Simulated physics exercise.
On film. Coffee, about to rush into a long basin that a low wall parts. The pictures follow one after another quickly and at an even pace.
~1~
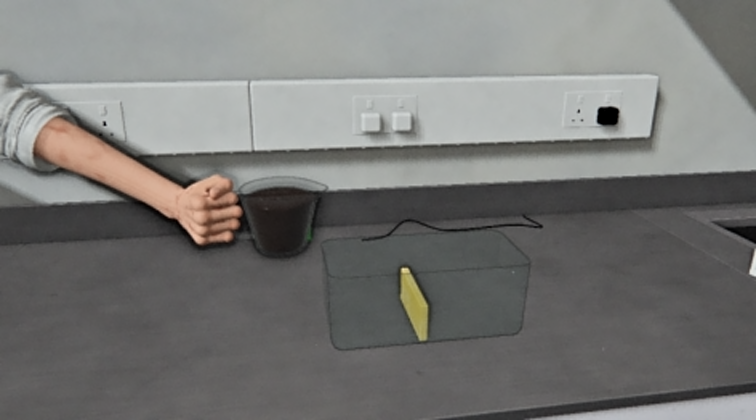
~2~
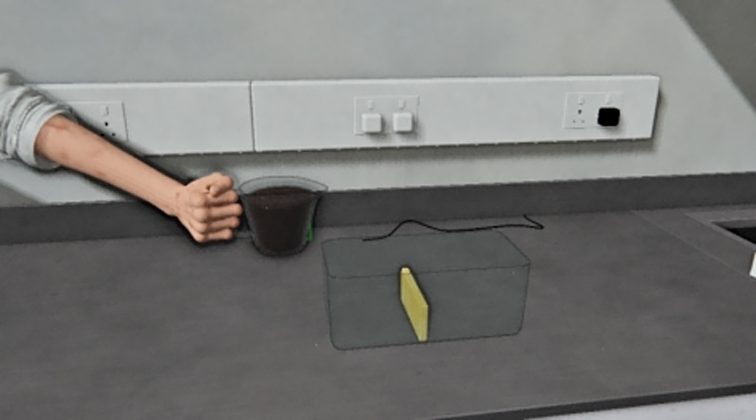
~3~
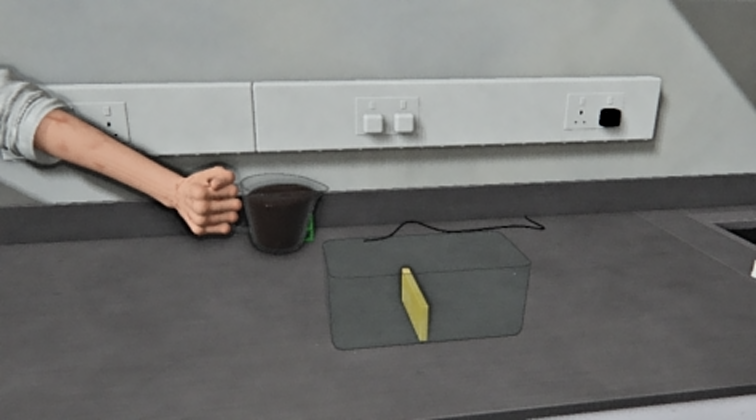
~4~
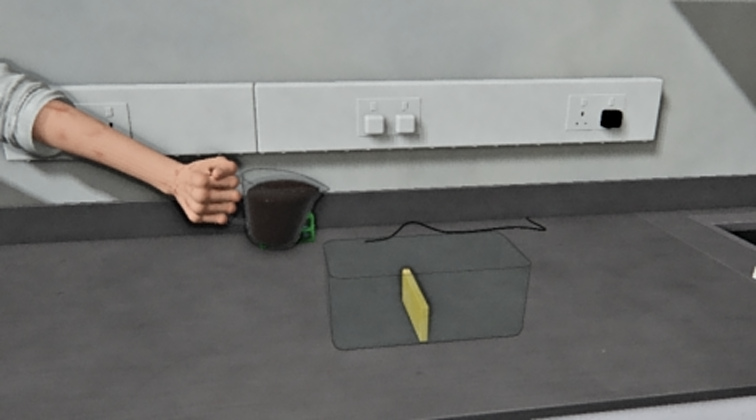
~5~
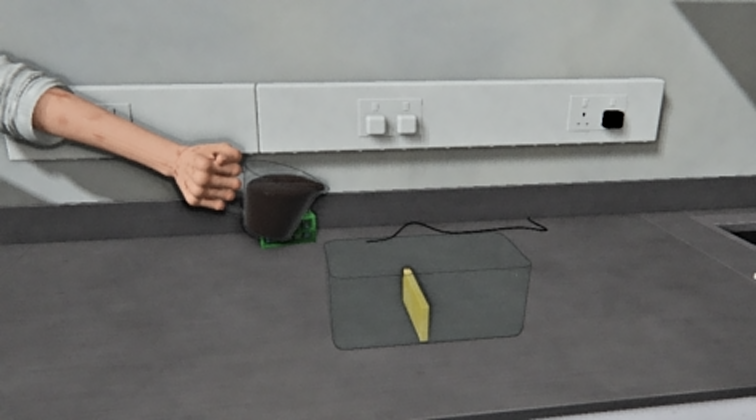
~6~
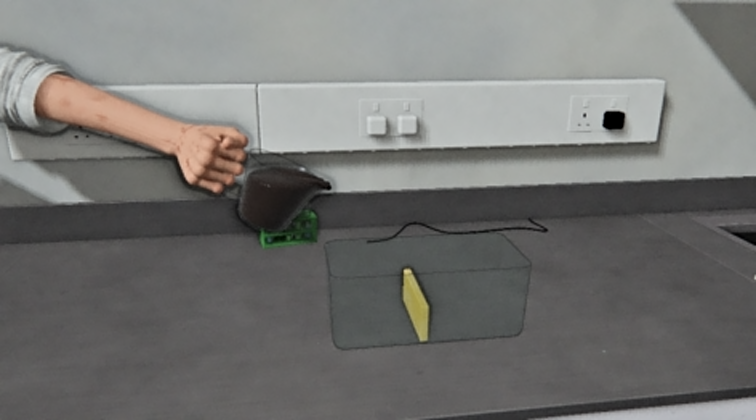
A hand lifts a glass jug of dark coffee slightly and tilts it rightward.
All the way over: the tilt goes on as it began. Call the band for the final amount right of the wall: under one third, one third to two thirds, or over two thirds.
Band: Under one third.
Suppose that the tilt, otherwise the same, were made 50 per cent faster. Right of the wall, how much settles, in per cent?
It comes to some 0 per cent.
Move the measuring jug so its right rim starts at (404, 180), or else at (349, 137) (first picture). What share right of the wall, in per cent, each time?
First try 95 %, second try 70 %.
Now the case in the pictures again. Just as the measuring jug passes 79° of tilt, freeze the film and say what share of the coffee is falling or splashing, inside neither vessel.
35 %.
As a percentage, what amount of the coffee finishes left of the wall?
Share approx. 95 %.
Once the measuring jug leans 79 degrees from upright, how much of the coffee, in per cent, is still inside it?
Looks like roughly 55 percent is still held.
A moment on, the measuring jug is tipped on its side and 53 per cent is still to pour, 13 is left of the wall and 0 right of it.
Next, the measuring jug is tipped on its side and 8 per cent is still to pour, 68 is left of the wall and 0 right of it.
Then the measuring jug is tipped on its side and 0 per cent is still to pour, 95 is left of the wall and 1 right of it.
Later the measuring jug is tipped on its side and 0 per cent is still to pour, 95 is left of the wall and 3 right of it.
Finally, 95 per cent lies left of the wall, 3 right of it and 2 outside.
